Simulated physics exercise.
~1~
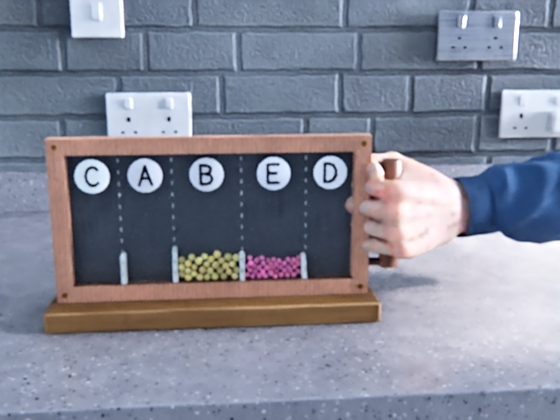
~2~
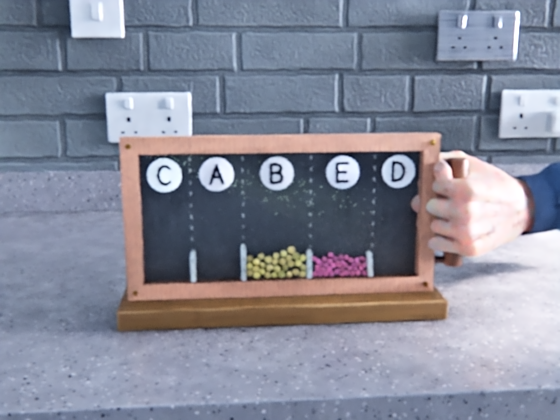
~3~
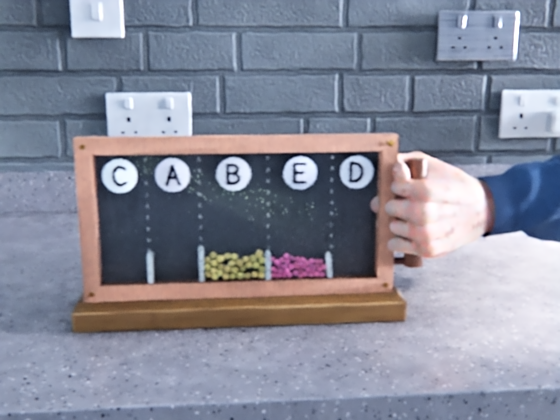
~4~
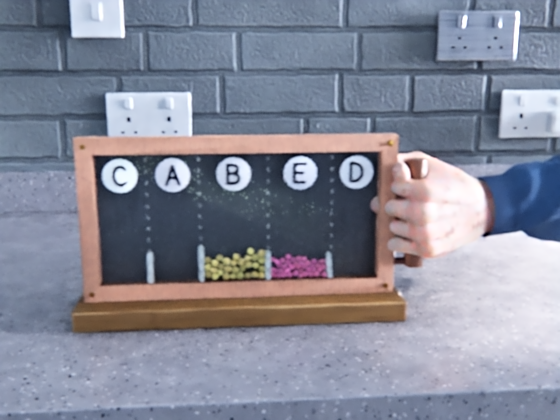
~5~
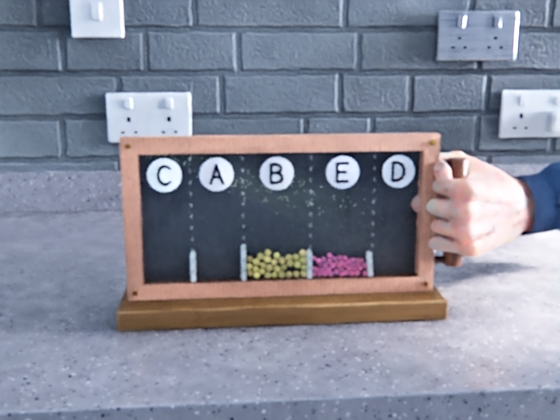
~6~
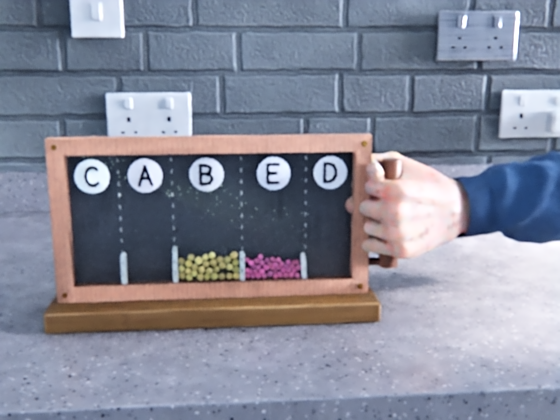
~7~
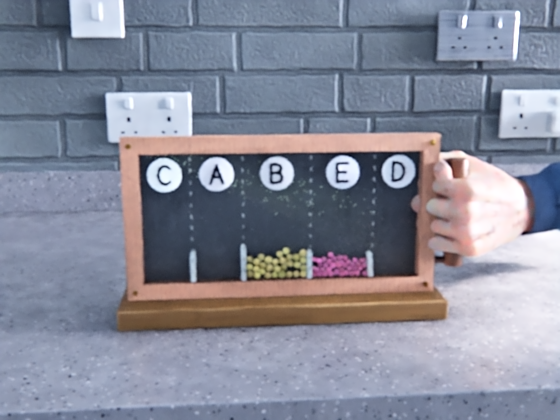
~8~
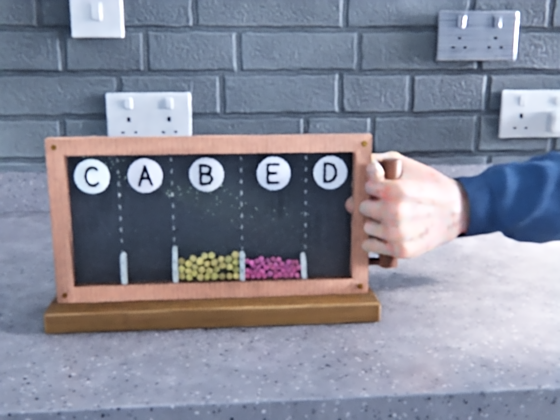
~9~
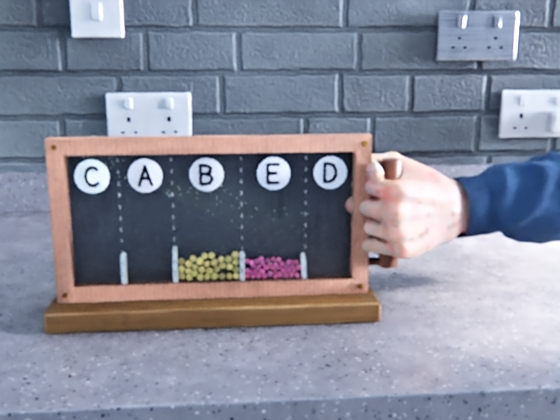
A hand slides a lettered tray of yellow and pink beads right and left repeatedly, then stops.
